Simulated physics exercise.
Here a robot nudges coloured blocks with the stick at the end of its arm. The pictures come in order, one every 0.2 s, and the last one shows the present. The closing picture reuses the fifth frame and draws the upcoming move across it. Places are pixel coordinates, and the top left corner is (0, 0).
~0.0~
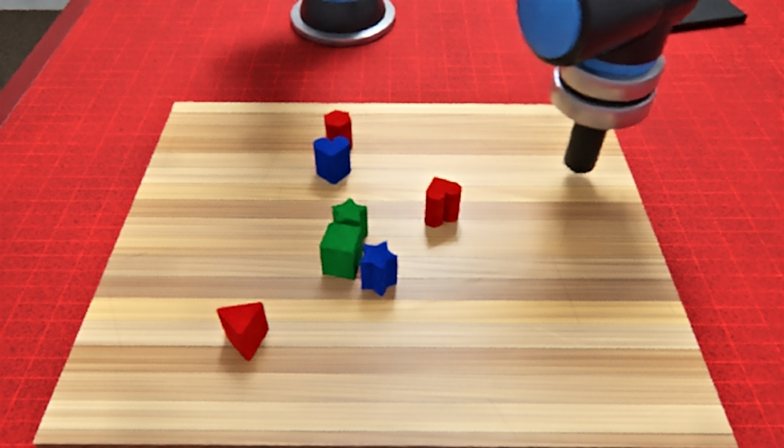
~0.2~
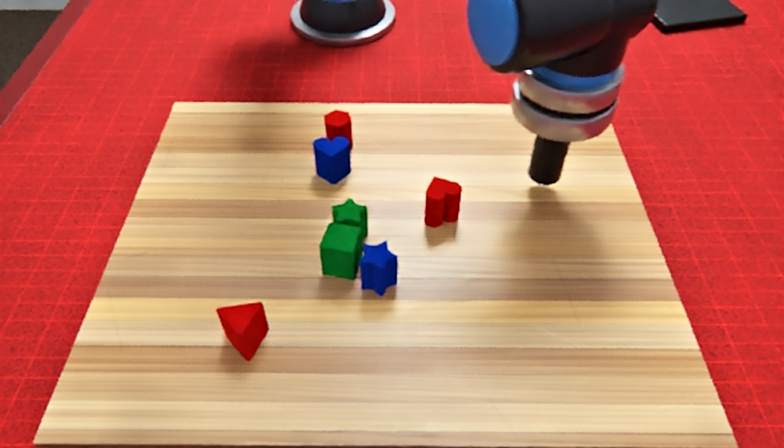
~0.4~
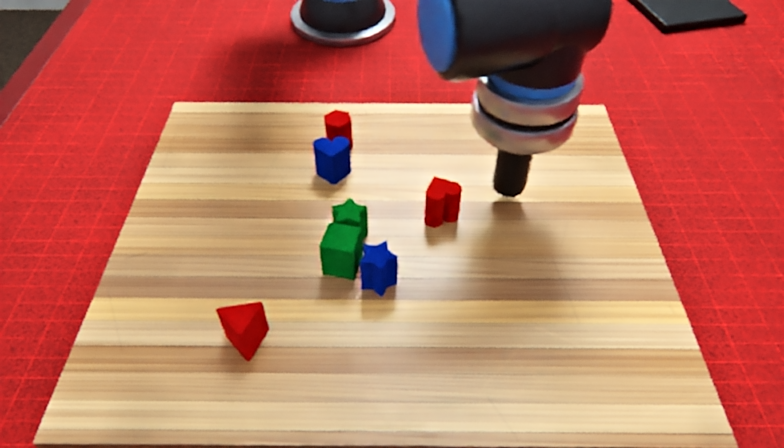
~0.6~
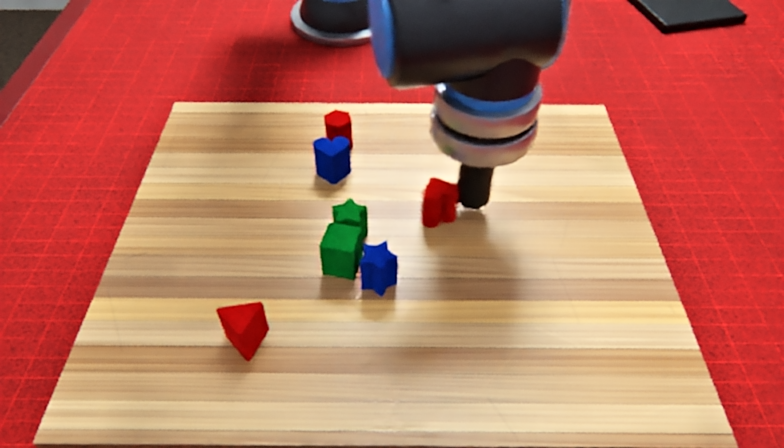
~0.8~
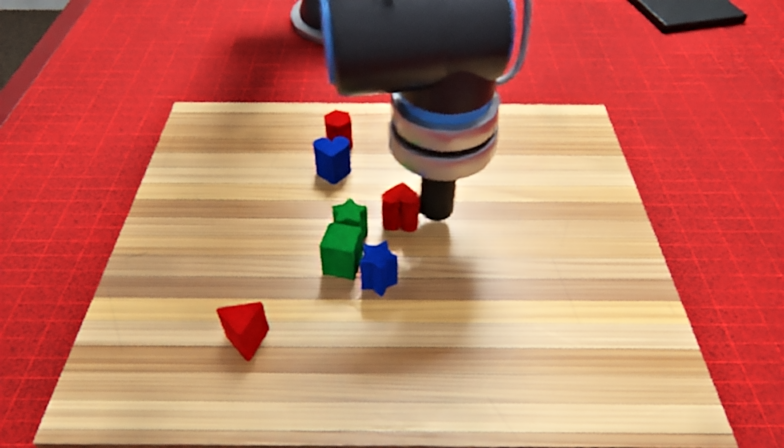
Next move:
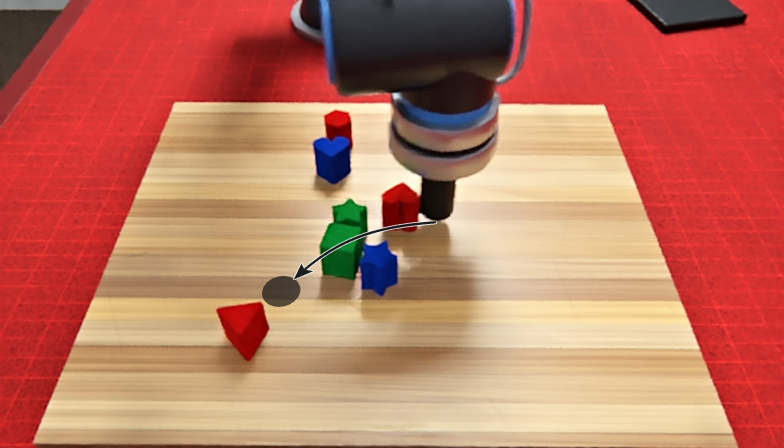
A robot arm with a dark stick at its tip hangs over the right side of a pale striped wooden board on a red surface, seen from above at an angle. Red, blue and green blocks sit around the board's middle and left, including a red heart right of centre. The arm glides left and slightly nearer, and its stick pushes the heart left while the other blocks stay still.
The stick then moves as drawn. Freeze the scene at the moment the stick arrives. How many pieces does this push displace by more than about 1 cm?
Moved: 3 or more.
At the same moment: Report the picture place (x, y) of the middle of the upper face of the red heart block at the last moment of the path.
Top centre: (341, 188).
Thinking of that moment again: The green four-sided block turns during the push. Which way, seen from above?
Against the clock.
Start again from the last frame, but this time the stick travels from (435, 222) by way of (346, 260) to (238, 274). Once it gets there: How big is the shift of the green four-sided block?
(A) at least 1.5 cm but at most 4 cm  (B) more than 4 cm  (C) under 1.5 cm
The correct letter is B.
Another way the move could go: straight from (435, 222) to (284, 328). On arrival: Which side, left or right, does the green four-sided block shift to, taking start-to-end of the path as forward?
It moves off to the right.
The line goes from (435, 222) over (378, 231) and (326, 254) to (281, 291).
On the path given first. One third of the way, stick at (378, 219); green star-shaped block at (339, 212); red heart block at (350, 190), turned 60° clockwise.
Two thirds of the way, stick at (324, 242); green four-sided block at (328, 253), turned 35° anticlockwise; green star-shaped block at (291, 222); red heart block at (341, 188), turned 90° clockwise.
At the end, stick at (279, 280); red triangle unmoved; green four-sided block at (326, 262), turned 60° anticlockwise; green star-shaped block at (278, 226), turned 30° clockwise; red heart block at (341, 188), turned 90° clockwise.
